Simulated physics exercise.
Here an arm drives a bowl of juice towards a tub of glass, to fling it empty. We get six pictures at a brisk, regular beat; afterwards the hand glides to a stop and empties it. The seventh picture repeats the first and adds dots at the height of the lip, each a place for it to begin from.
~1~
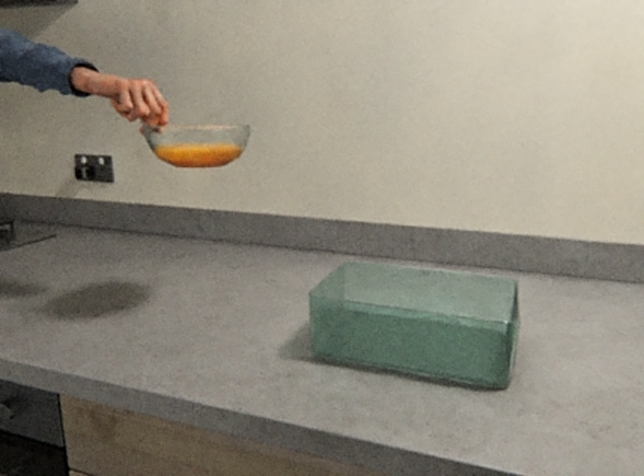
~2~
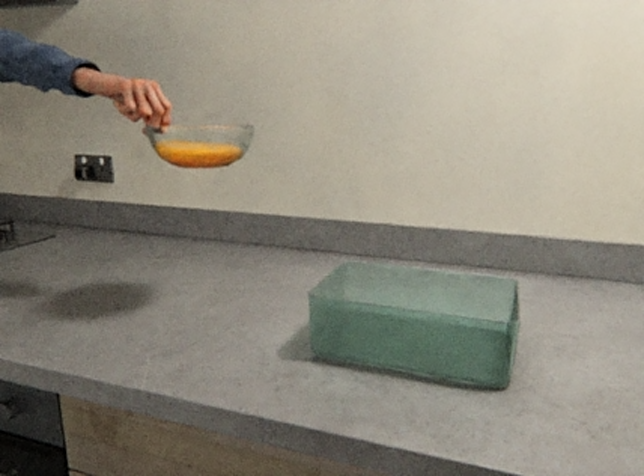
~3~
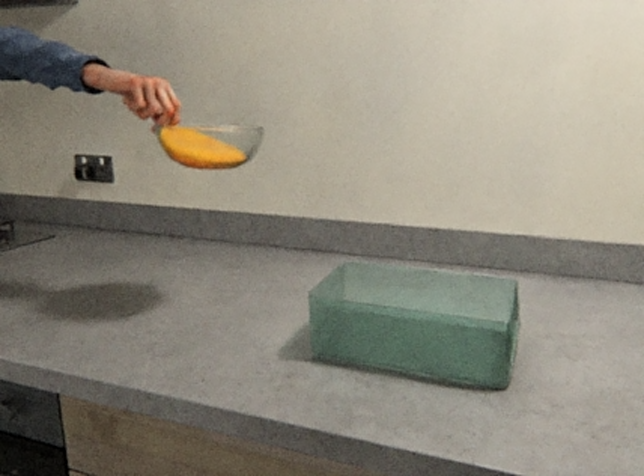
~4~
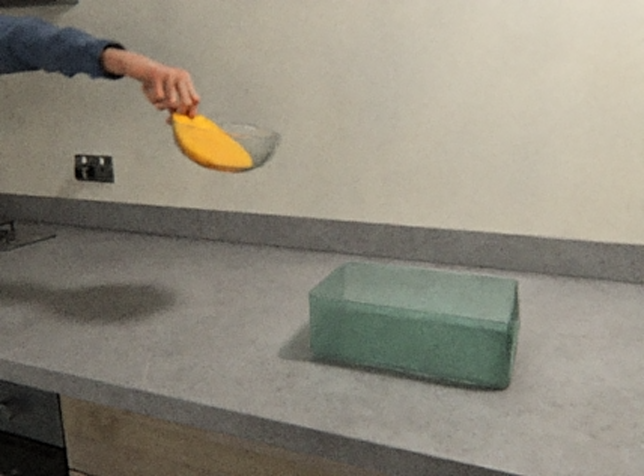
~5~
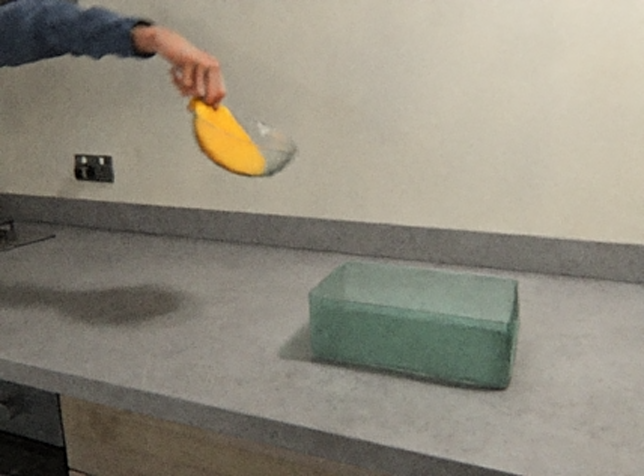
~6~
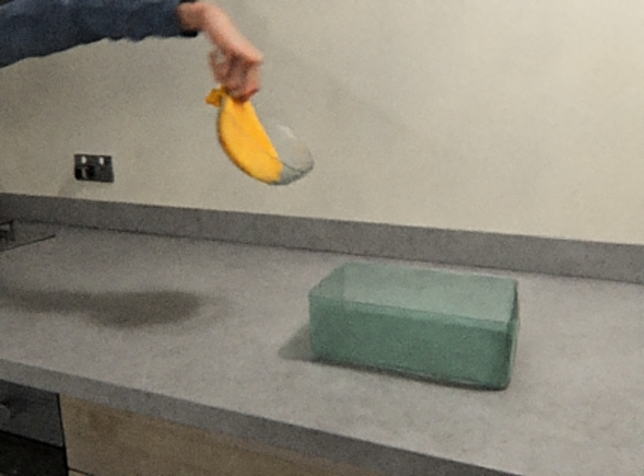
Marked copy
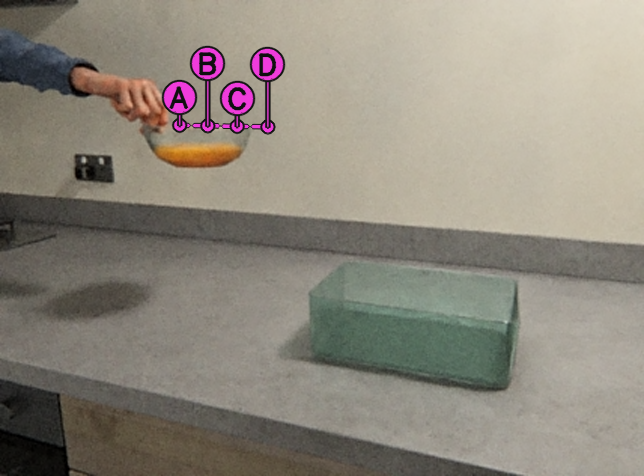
An arm in a blue sleeve reaches in from the upper left over a grey kitchen counter, seen from the front and slightly above. It holds a clear bowl of orange juice, with a green-tinted glass tub to the right and a dark socket on the pale wall. The hand moves the bowl rightward, tilting it increasingly as the juice rides up the left side, while the camera stays still.
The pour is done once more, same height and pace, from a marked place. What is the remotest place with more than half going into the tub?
B.
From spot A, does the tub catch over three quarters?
No, less.
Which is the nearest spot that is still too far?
It is A.
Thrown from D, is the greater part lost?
No, not at all.
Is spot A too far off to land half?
Yes, that goes wrong.
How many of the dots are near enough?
Three.
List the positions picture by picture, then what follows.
Upright, lip at (243, 126); tub from (312, 351) to (511, 386); nothing has left yet, in the first picture.
Upright, lip at (246, 126); nothing has left yet, in the second picture.
Tipped about 2°, lip at (257, 128); nothing has left yet, in the third picture.
Tipped about 10°, lip at (273, 137); juice is over the rim, down to (189, 117), in the fourth picture.
Tipped about 24°, lip at (292, 151); juice is over the rim, down to (213, 109), in the fifth picture.
Tipped about 42°, lip at (308, 169); juice is over the rim, down to (226, 106), in the sixth picture.
In magenta, A at (179, 125); B at (207, 125); C at (237, 126); D at (267, 126).
With A, about 25 % lands in the tub, 72 % falls short and 4 % goes beside or beyond.
With B, about 66 % lands in the tub, 23 % falls short and 11 % goes beside or beyond.
With C, about 75 % lands in the tub, 11 % falls short and 14 % goes beside or beyond.
With D, about 70 % lands in the tub, 11 % falls short and 19 % goes beside or beyond.
